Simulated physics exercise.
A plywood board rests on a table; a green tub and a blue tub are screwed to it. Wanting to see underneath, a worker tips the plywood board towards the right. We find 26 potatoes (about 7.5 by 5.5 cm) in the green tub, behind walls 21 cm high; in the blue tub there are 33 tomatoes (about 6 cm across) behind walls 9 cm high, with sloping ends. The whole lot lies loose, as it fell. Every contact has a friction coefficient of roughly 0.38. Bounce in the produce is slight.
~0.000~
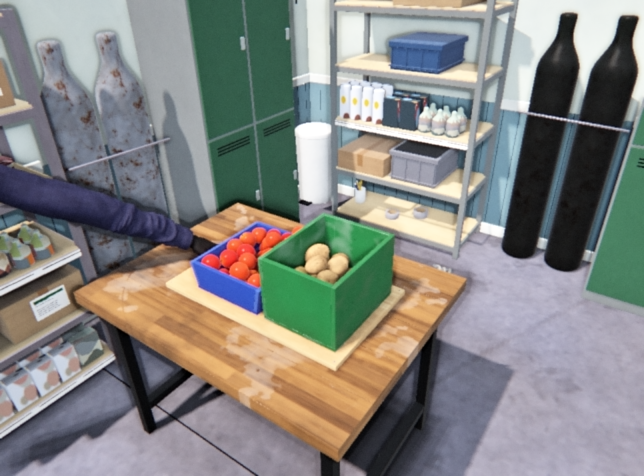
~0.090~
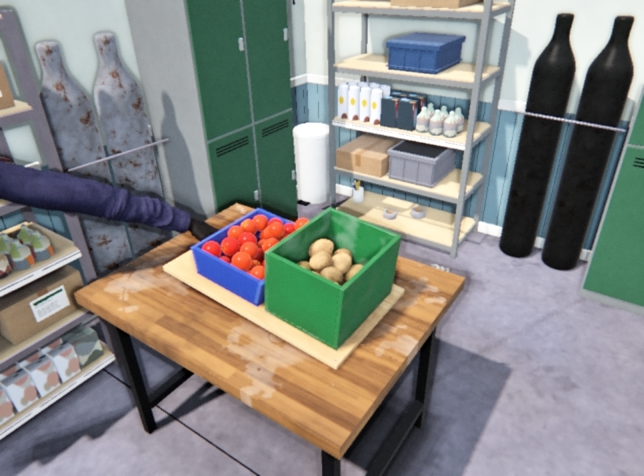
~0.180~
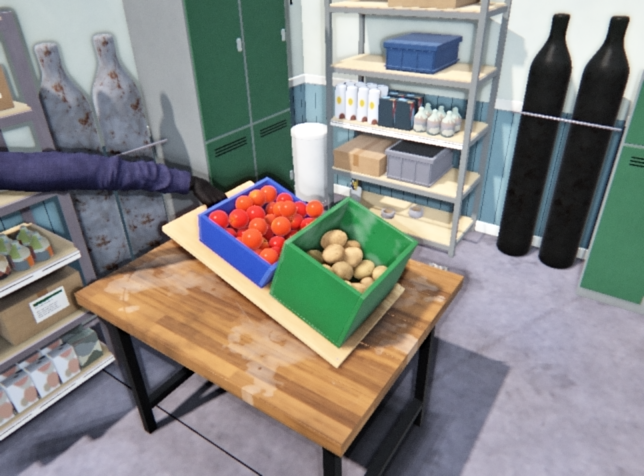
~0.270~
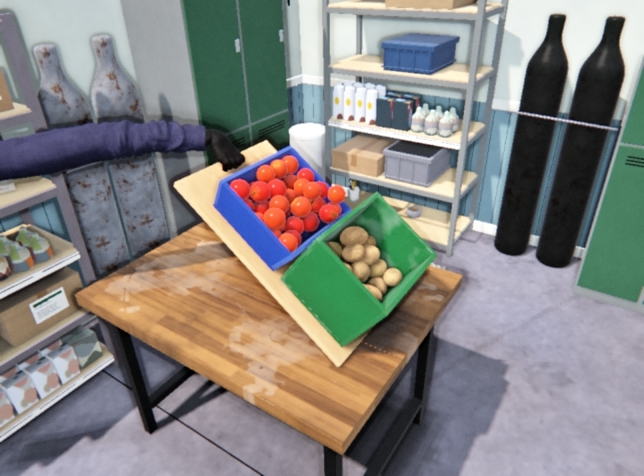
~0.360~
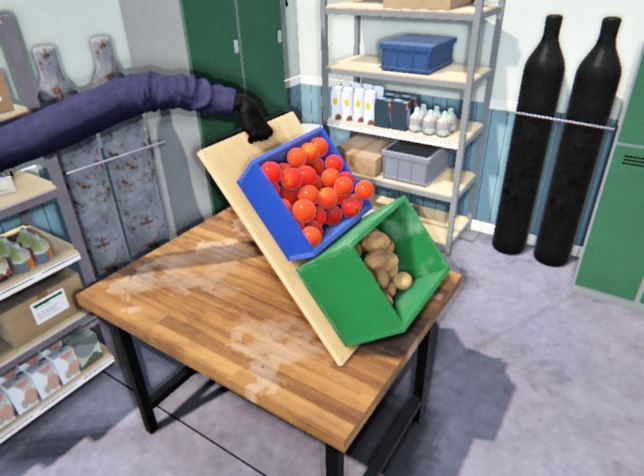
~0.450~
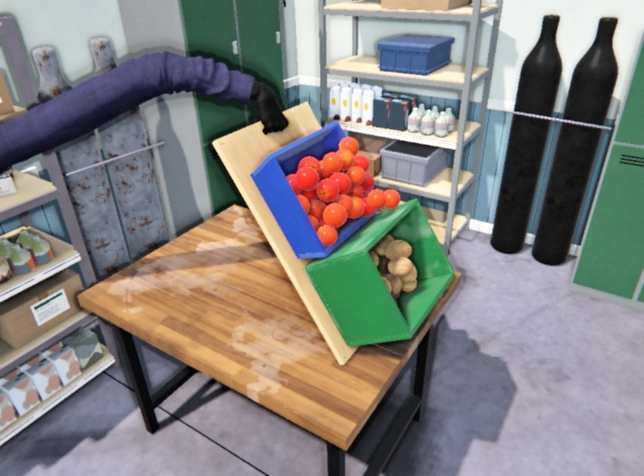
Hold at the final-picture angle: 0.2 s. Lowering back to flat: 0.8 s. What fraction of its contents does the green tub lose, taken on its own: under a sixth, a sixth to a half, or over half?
Under a sixth.
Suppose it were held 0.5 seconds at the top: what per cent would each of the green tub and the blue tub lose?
In that case green tub 0, blue tub 30 per cent.
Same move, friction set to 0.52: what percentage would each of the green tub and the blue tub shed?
Green tub 0, blue tub 30 per cent.
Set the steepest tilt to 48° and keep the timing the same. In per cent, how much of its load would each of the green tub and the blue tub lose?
In that case the green tub sheds 0 %, while the blue tub sheds 10 %.
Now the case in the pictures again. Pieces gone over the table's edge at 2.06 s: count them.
I'd estimate some 12 at that moment.
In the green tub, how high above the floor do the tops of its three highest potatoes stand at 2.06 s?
Height: Roughly 16 cm.
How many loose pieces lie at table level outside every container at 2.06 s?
Near 0, give or take.
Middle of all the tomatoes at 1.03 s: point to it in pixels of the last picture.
The middle is around (317, 228).
After 0.71 s, tilt 56°; the green tub has all 26 and the blue tub is down by 4 of 33.
After 1.03 s, tilt 31°; the green tub has all 26 and the blue tub is down by 11 of 33.
After 1.48 s, tilt 0°; the green tub has all 26 and the blue tub is down by 12 of 33.
Outcome (at 2.06 s), the green tub has all 26 and the blue tub is down by 12 of 33. Asked share, 0 of 26, 0 per cent.
